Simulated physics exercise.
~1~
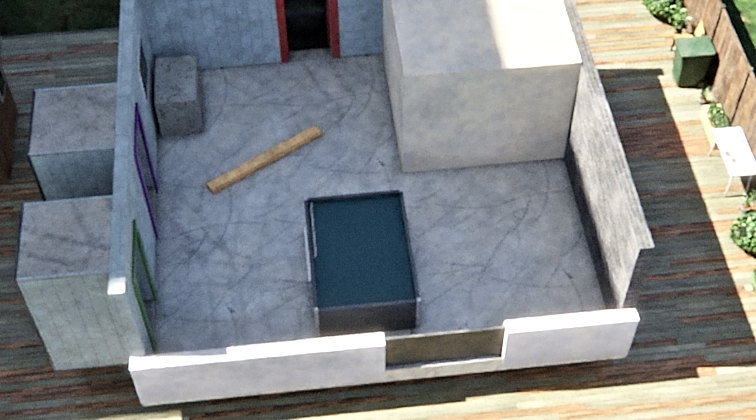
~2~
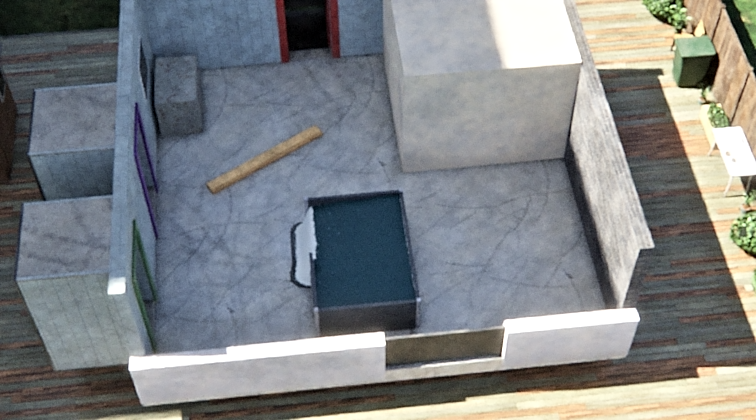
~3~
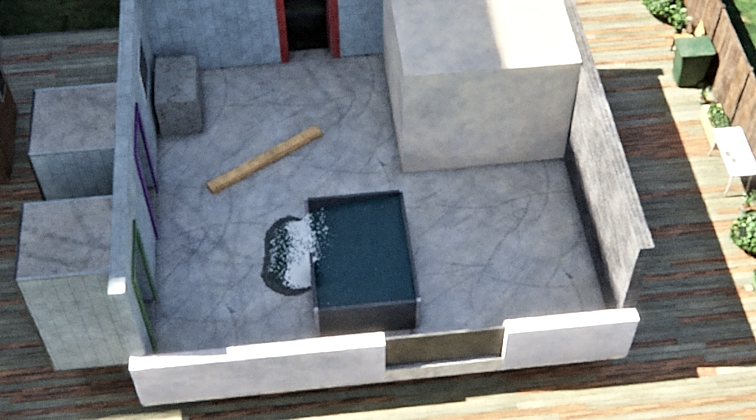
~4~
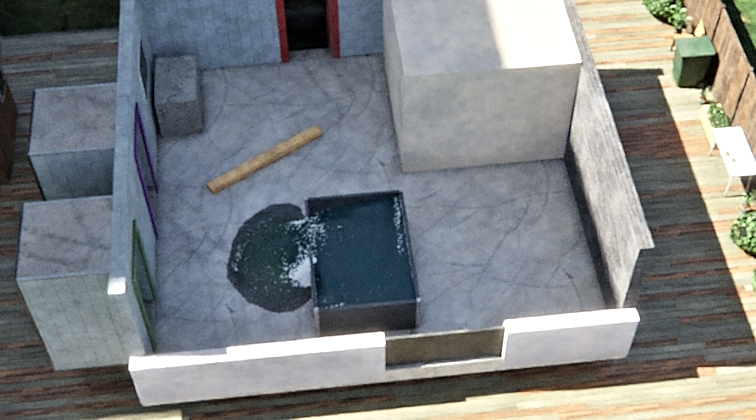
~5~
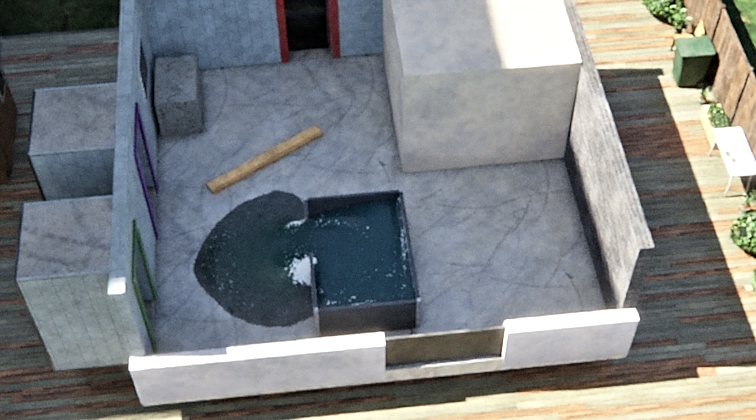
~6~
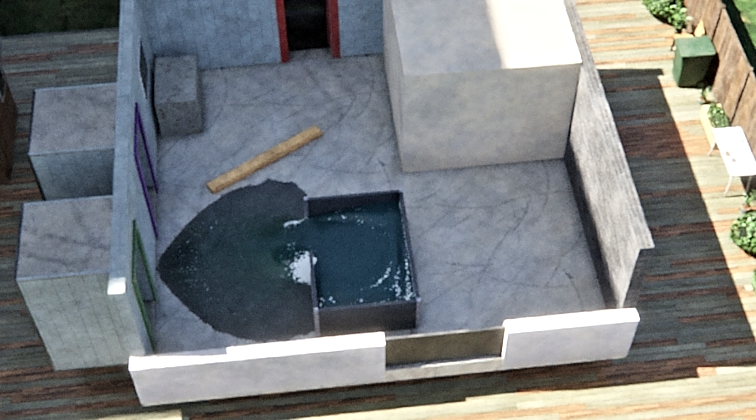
Water bursts from the left side of the open tank and spreads leftward across the floor.
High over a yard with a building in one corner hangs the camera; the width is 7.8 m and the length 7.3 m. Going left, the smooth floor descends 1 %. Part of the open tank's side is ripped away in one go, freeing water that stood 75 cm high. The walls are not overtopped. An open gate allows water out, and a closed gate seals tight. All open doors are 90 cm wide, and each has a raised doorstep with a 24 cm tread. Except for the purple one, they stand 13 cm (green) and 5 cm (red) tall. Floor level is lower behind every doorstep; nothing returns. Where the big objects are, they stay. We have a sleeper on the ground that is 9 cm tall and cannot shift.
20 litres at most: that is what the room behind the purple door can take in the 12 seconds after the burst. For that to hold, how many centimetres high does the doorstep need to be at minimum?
It would need to be around 26 cm high.
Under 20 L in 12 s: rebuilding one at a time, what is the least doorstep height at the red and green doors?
Roughly 9.5 cm at red and 21 cm at green.
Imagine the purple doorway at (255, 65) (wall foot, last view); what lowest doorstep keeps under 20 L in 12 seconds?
6.5 cm.
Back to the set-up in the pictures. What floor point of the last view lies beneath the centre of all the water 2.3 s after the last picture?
(259, 250) or so.
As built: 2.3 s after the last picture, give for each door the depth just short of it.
Depths, in cm - green: 20, red: 0, purple: 25.
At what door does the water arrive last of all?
That one's the red door.
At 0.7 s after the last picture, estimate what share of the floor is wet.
Wet: Close to 25 %.
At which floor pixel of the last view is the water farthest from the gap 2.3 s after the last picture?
Somewhere near the pixel (158, 76).
Then, 0.7 s after the last picture water covers 25 % of the floor, deepest (42 cm) near (305, 245); 31 cm at the purple door, 1 litre in over its 23 cm doorstep.
Then, 2.3 s after the last picture water covers 40 % of the floor, deepest (34 cm) near (167, 140); 25 cm at the purple door, 37 litres in over its 23 cm doorstep.
Then, 11.3 s after the last picture water covers 95 % of the floor, deepest (14 cm) near (158, 121); 12 cm at the purple door, 40 litres in over its 23 cm doorstep.
At the purple door as built, the water peaked near 34 cm, 1.3 s after the last picture.
With a doorstep of 23 cm, 40 litres would have come in within the 12 s; with 31 cm, 4 litres. So under 20 litres takes about 26 cm.
